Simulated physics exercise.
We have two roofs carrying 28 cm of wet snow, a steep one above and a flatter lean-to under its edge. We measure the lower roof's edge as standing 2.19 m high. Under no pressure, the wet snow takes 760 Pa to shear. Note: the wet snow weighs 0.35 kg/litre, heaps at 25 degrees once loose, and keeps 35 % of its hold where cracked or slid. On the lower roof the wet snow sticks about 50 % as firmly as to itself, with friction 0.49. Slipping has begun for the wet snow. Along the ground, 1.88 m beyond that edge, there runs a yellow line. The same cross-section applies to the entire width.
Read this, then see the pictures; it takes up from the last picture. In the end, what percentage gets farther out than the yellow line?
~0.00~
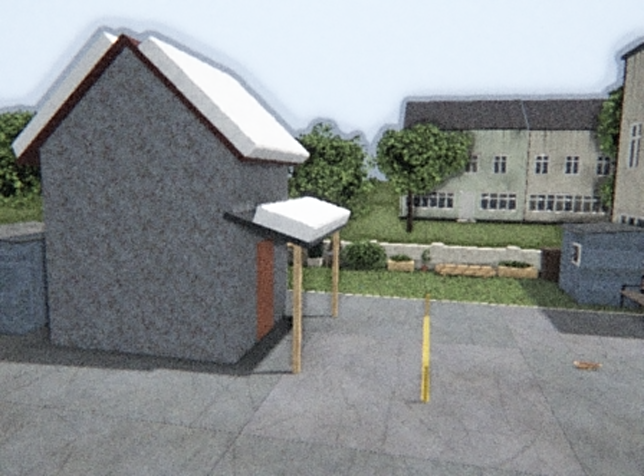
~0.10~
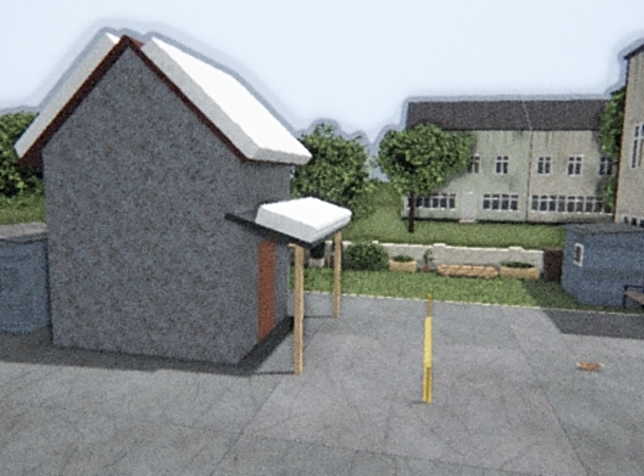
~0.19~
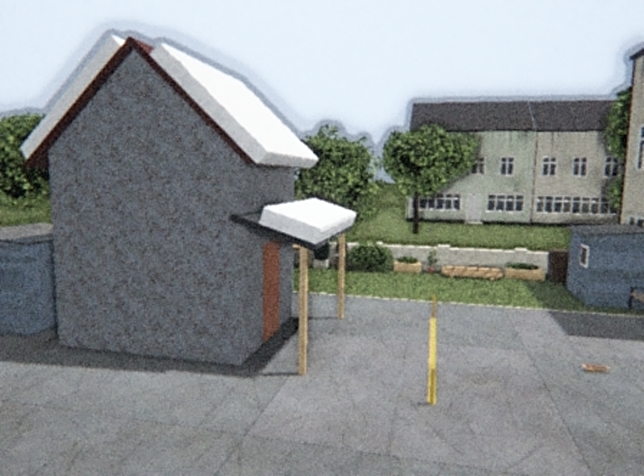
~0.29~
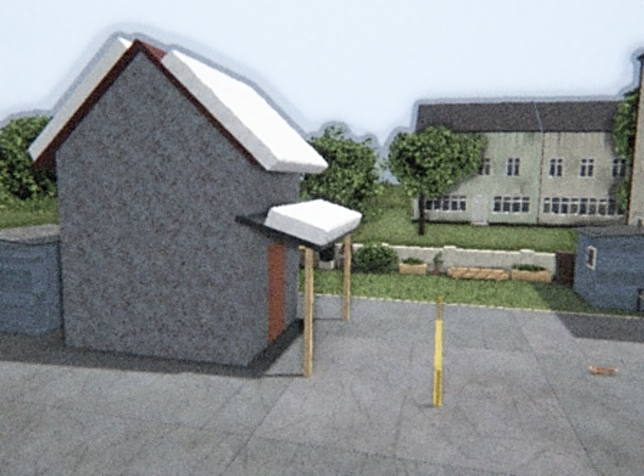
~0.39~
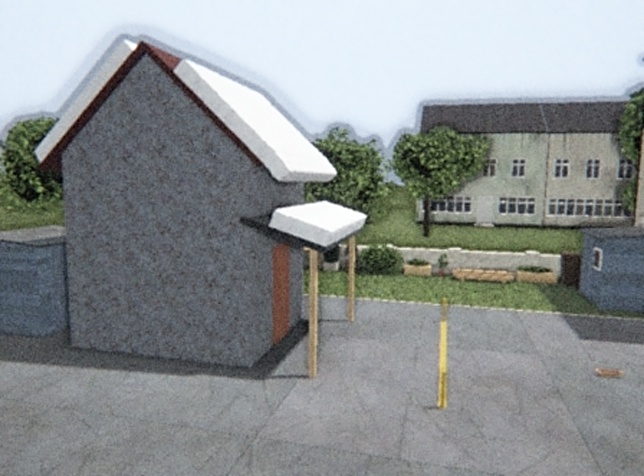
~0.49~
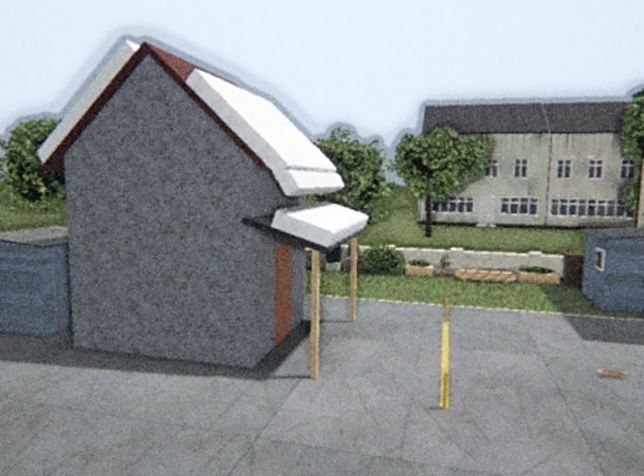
About 43 %.
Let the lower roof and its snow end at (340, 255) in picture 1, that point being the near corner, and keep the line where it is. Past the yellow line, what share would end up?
About 40 per cent.
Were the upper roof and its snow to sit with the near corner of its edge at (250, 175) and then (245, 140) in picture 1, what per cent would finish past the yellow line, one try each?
35 per cent, then 45 per cent.
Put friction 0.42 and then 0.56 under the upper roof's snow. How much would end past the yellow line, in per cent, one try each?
One try each gives 30 % and then 25 %.
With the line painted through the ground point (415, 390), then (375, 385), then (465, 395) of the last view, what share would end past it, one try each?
Respectively 55, 75 and 35 percent would end past it.
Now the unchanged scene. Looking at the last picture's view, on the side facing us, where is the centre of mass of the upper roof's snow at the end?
I'd place it around (468, 384).
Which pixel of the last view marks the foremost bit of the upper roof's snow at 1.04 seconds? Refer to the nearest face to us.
It shows up near (377, 260) in the last picture.
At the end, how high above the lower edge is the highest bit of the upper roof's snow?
0.5 m or so.
After 1.04 s, 3 % is below the lower edge and 0 % is past the line.
After 1.69 s, 80 % is below the lower edge and 29 % is past the line.
After 2.35 s, 82 % is below the lower edge and 43 % is past the line.
After 3.00 s, 82 % is below the lower edge and 43 % is past the line.
After 3.10 s, at the end, 82 % is below the lower edge and 43 % is past the line.
